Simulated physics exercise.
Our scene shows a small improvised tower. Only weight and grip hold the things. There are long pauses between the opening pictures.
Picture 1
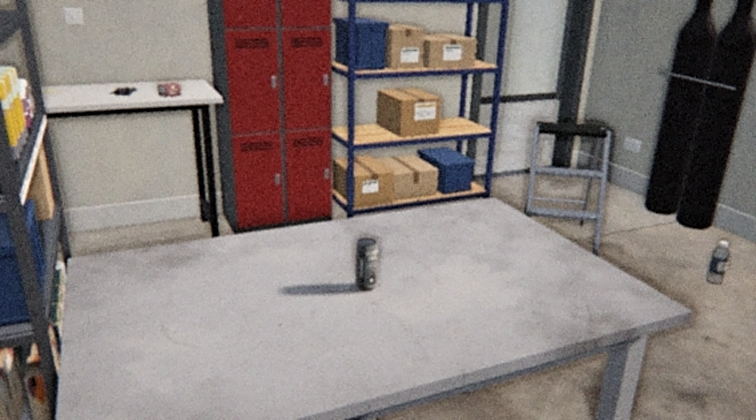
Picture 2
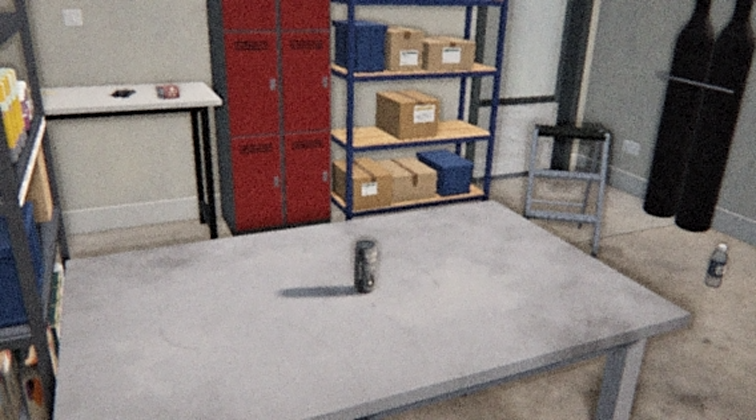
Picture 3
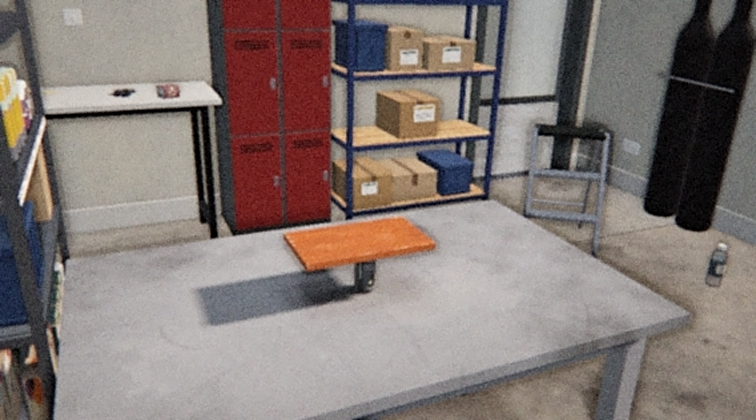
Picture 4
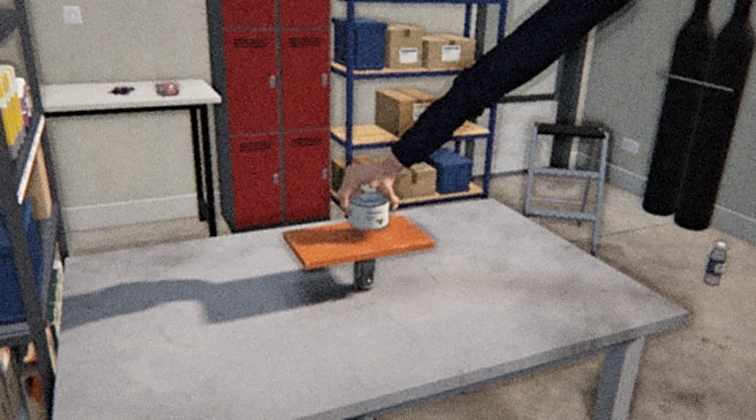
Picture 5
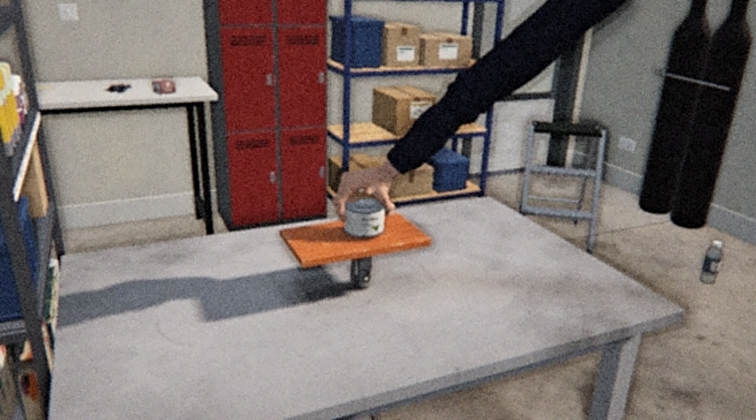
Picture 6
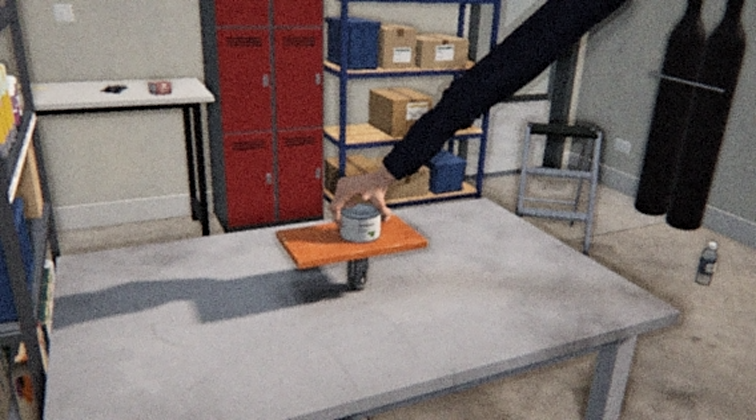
A garage-like workshop is seen from slightly above, looking across a large grey table, with red lockers, a blue shelf of boxes, a step stool and dark hanging bags behind. A small dark can stands alone mid-table, then an orange board appears balanced across its top. A dark-sleeved arm from the upper right lowers a whitish tub onto the board, still gripping it, while the view shifts very slightly.
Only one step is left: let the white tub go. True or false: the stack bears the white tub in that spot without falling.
True.
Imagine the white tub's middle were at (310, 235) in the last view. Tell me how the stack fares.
After that, it tumbles down.
Then, 0.20 s on from there, no change.
Then, 0.40 s on from there, white tub resting near (360, 223).
In the end, all 3 unmoved. At the end, from the last picture's camera, white tub near (360, 223). The stack stays up.
